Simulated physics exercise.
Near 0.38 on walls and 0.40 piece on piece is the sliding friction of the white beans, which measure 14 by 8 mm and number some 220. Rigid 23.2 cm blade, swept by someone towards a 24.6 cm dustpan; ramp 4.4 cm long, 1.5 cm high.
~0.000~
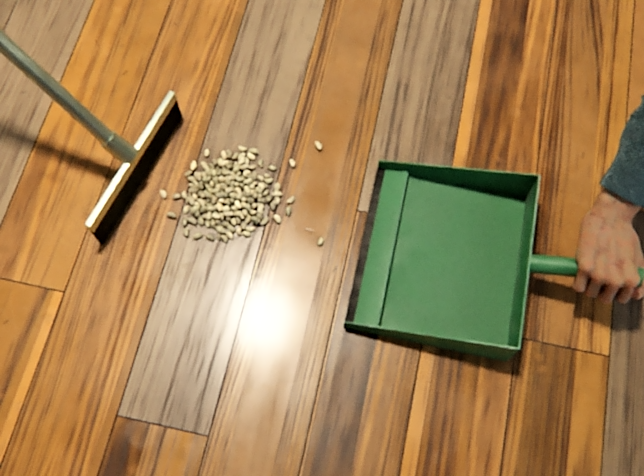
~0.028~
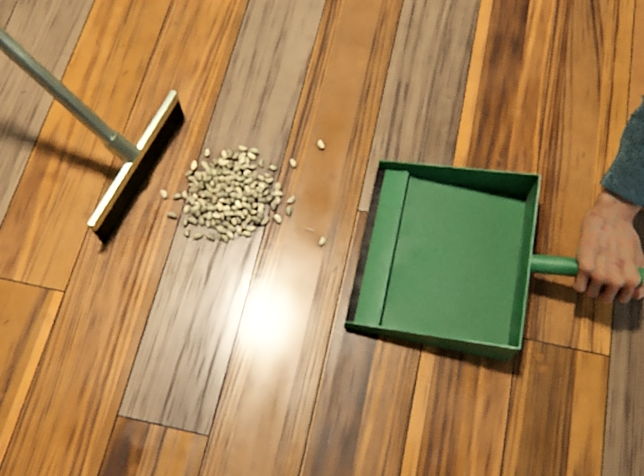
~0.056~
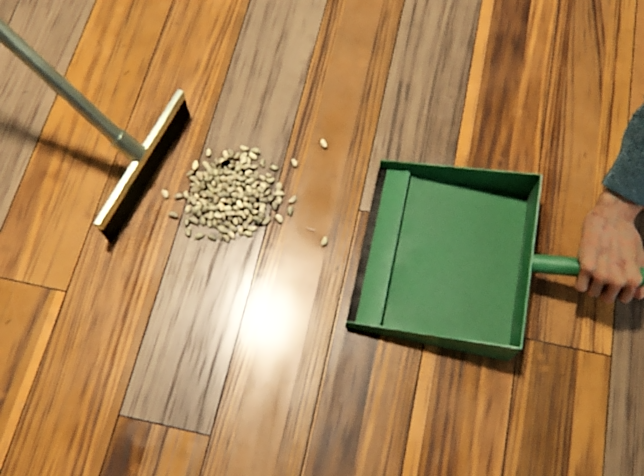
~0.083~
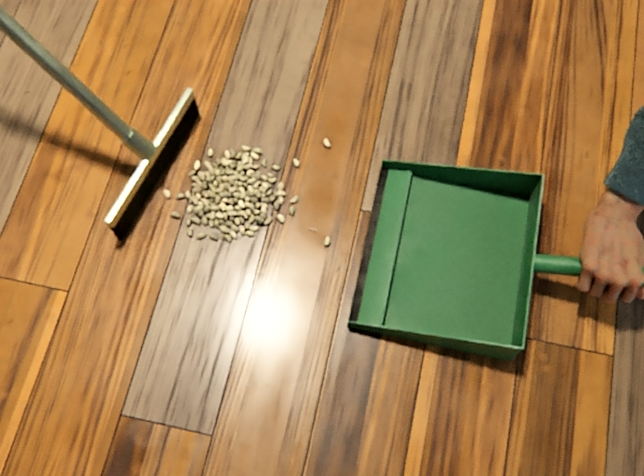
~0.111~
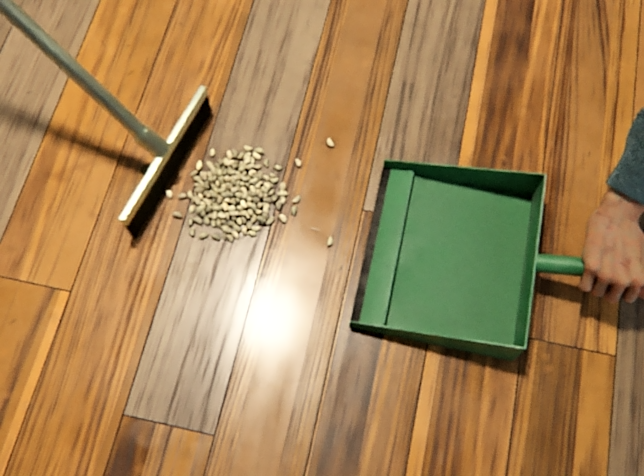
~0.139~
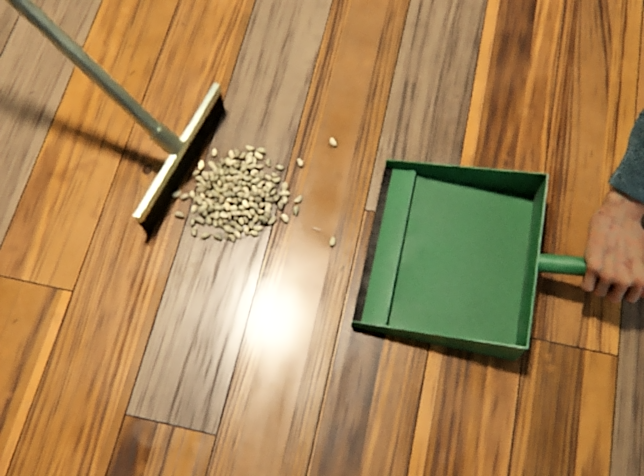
The clip opens on a wooden floor with a small heap of pale, bean-like pieces between a squeegee-like blade on the left and a green dustpan held by a hand on the right. The blade slides rightward until it meets the heap's left edge, nudging a few pieces, while the dustpan stays nearly still.
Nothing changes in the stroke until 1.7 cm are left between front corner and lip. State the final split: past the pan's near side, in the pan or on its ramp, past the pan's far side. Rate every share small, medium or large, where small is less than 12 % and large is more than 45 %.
Ratings - near side: Small; pan: Small; far side: Medium.
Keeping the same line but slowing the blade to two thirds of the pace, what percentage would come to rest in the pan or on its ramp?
Share: About 0 %.
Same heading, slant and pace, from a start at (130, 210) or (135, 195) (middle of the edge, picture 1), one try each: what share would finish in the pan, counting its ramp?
Some 5 and 0 per cent.
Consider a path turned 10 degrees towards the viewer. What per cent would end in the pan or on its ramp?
Under that change, roughly 5 in a hundred.
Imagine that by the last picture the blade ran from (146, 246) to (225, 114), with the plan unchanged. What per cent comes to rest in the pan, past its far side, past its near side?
You'd see pan at 35, far at 5 and near at 5.
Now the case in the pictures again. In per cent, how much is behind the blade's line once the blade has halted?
Around 40 in a hundred.
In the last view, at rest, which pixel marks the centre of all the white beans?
Roughly pixel (345, 212).
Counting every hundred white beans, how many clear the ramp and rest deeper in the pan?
Estimate: Close to 0 per cent of the total.
Then, at 0.36 s, middle of the blade 16 cm from the lip; 0 % over the lip, far side 5 %, near side 0 %.
After 0.51 s, middle of the blade 8 cm from the lip; 0 % over the lip, far side 10 %, near side 0 %.
Then, at 0.78 s, middle of the blade 4 cm from the lip; 0 % over the lip, far side 15 %, near side 0 %.
By 2.1 s all is still; near side 0 %, pan 0 %, far side 15 %, in front of the lip or behind the blade 80 %.
